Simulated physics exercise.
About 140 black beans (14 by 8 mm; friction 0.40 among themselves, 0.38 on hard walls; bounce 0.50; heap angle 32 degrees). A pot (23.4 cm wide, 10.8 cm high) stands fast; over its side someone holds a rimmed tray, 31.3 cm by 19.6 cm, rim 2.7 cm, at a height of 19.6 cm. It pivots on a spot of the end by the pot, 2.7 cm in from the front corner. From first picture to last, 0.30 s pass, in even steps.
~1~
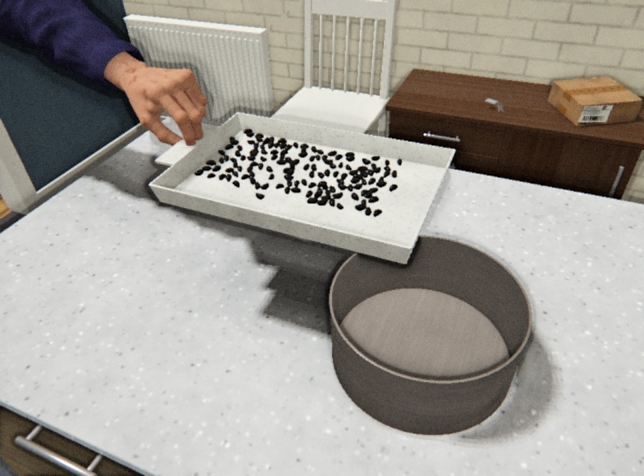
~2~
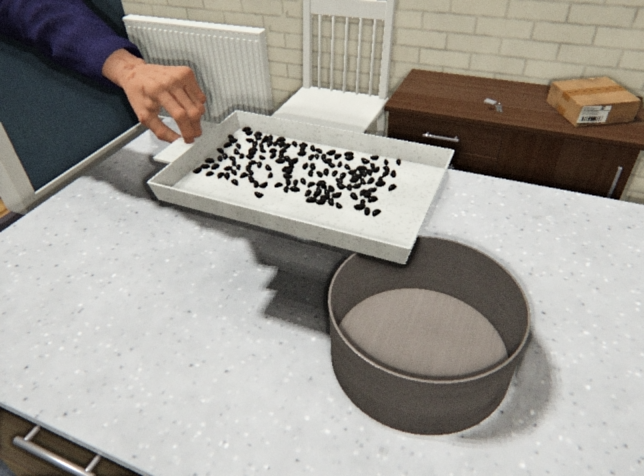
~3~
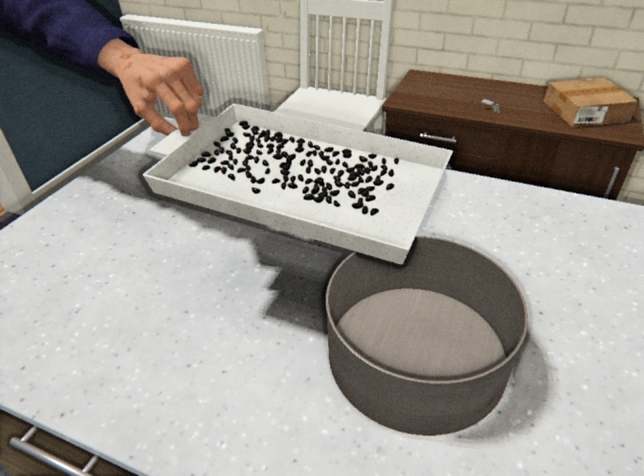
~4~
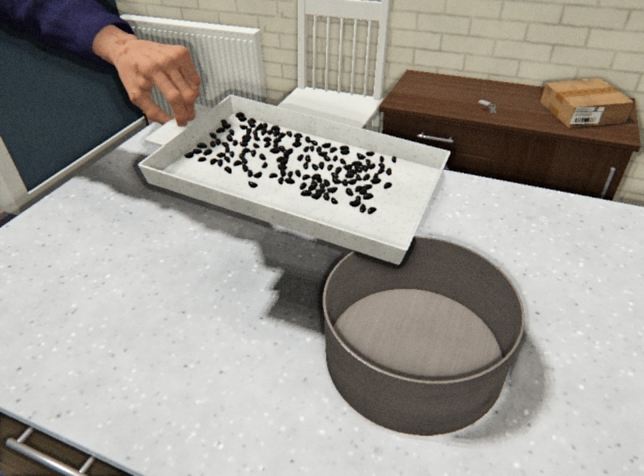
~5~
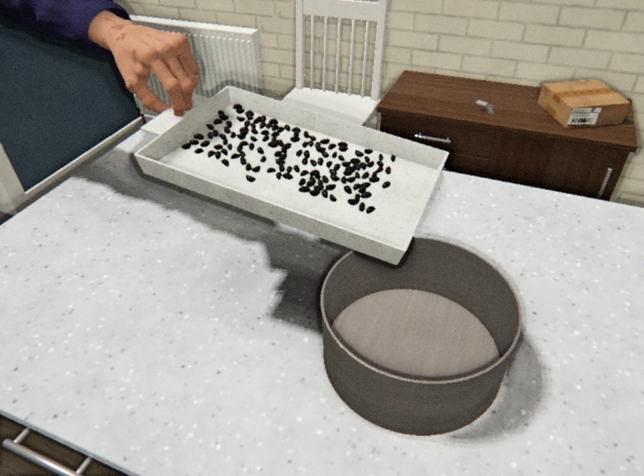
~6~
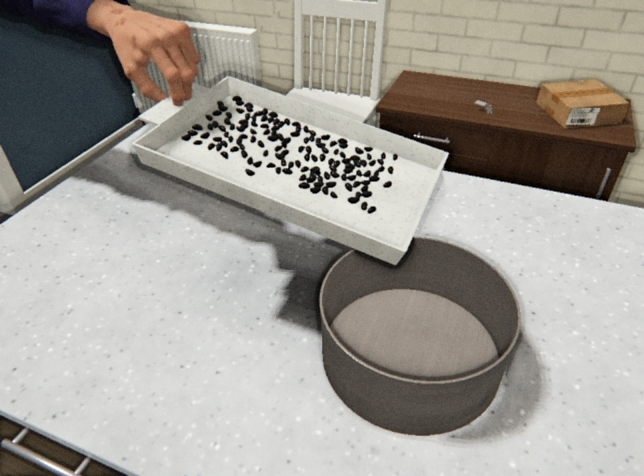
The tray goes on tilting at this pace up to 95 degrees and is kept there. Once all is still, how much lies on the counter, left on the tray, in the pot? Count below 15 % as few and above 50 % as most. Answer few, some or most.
Counter some, tray few, pot most.
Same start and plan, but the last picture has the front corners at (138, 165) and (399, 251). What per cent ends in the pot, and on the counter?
Pot 95, counter 5.
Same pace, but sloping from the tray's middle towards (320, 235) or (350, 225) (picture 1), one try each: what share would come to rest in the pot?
About 95 and 95 per cent.
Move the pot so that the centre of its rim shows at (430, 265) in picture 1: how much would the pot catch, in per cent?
Some 95 per cent.
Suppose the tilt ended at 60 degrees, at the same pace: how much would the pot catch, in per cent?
It would be near 5 per cent.
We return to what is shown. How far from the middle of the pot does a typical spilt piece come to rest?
Some 22 cm.
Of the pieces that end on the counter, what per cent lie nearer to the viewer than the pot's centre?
Roughly 0 per cent.
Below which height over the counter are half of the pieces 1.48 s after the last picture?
About 22 cm.
Then, 0.89 s after the last picture, tilt 50 degrees; the tray holds 100 %, the pot 0 %.
Then, 1.48 s after the last picture, tilt 76 degrees; the tray holds 95 %, the pot 0 %.
Then, 2.12 s after the last picture, tilt 95 degrees; the tray holds 20 %, the pot 50 %.
In the end, counter 30 %, tray 5 %, pot 65 %.
